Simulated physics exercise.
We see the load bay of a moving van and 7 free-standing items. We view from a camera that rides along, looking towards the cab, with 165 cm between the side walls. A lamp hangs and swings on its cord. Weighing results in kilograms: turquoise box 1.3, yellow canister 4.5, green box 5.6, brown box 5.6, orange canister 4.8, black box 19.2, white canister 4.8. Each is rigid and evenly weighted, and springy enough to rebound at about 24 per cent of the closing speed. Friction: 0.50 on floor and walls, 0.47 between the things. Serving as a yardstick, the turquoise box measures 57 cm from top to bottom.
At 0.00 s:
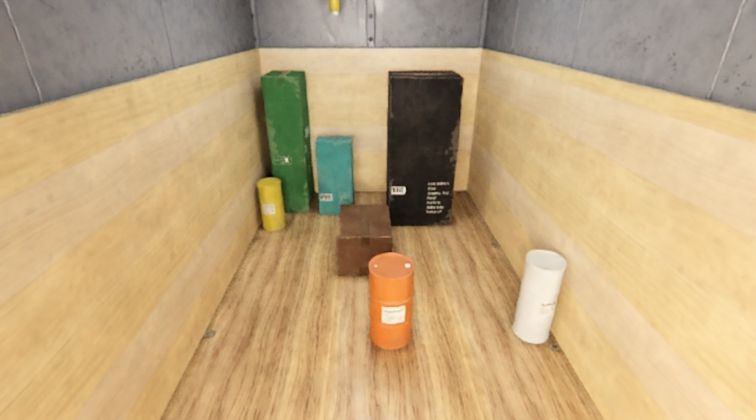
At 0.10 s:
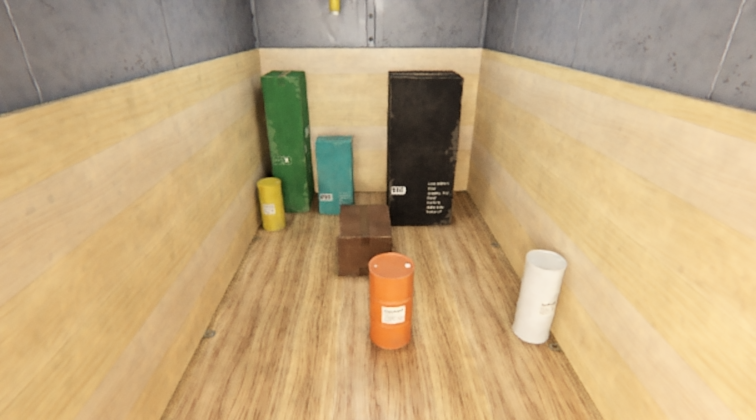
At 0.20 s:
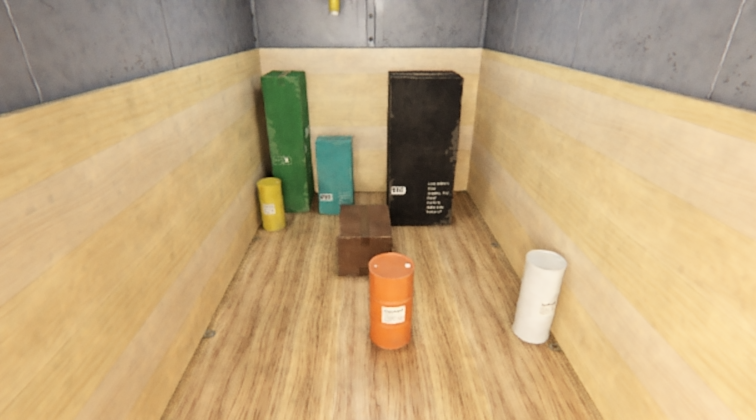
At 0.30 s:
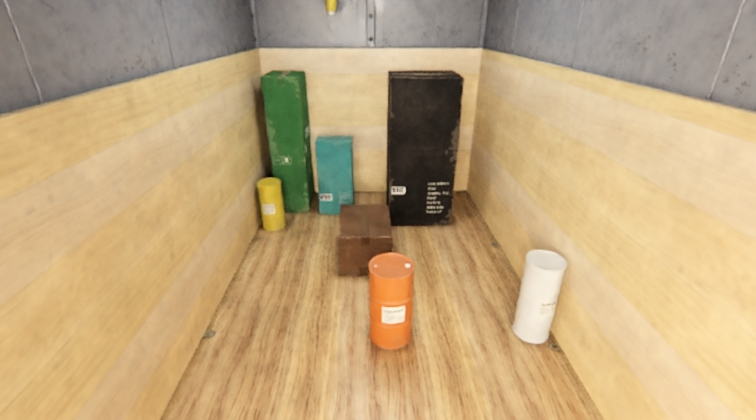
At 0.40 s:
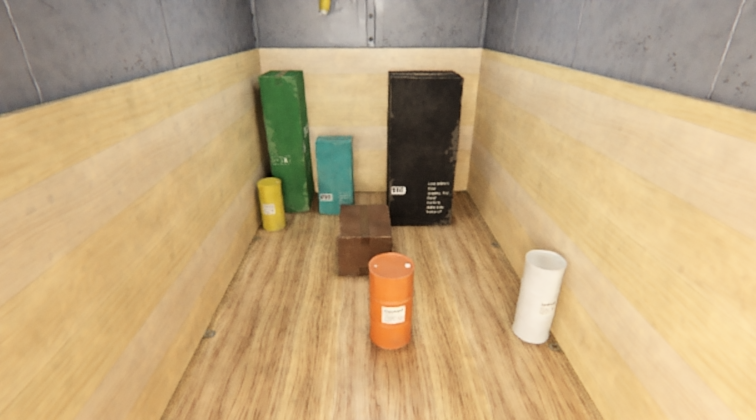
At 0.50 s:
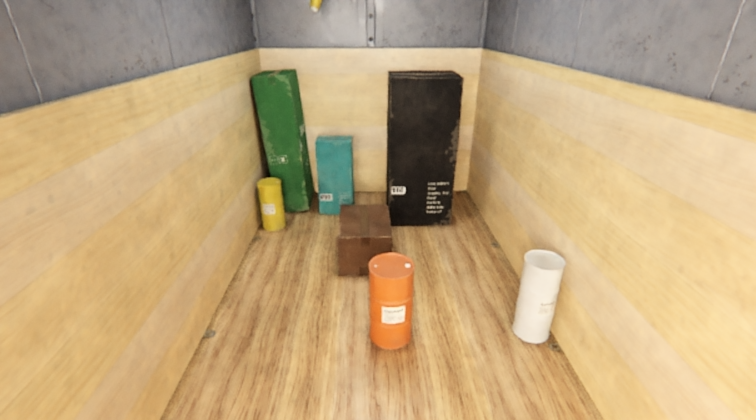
Inside a moving van's load bay, the hanging lamp swings left, then the tall green box tilts left while other items stay put.
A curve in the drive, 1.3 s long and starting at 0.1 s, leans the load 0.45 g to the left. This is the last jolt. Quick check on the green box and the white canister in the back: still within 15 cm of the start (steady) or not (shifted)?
Green box: Steady. White canister: Shifted.
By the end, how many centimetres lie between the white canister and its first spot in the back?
Start to finish, roughly 40 cm.
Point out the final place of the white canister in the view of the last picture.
About (451, 319).
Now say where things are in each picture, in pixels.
The first picture shows smooth; green box (291, 143); white canister (538, 297).
The second picture shows smooth; brown box (365, 238); orange canister (391, 301).
The third picture shows force 0.18 g left; black box (420, 150); turquoise box (336, 176).
The fourth picture shows force 0.36 g left; yellow canister (272, 204); brown box (365, 238).
The fifth picture shows force 0.45 g left; orange canister (391, 301); black box (420, 150).
The sixth picture shows force 0.45 g left; green box (287, 142) 4° off upright; white canister (537, 297).
After 1.10 s, force 0.45 g left; white canister on its side near (472, 313); green box 4° off upright near (285, 142); black box moved 3 cm.
After 1.60 s, smooth; white canister on its side near (451, 319).
After 2.70 s, smooth; white canister on its side near (451, 319); orange canister moved 2 cm.
In the end (5.2 s), toppled in the back, white canister; the other 6 under 15 cm from the start. In the last view, green box near (290, 143), white canister near (451, 319).
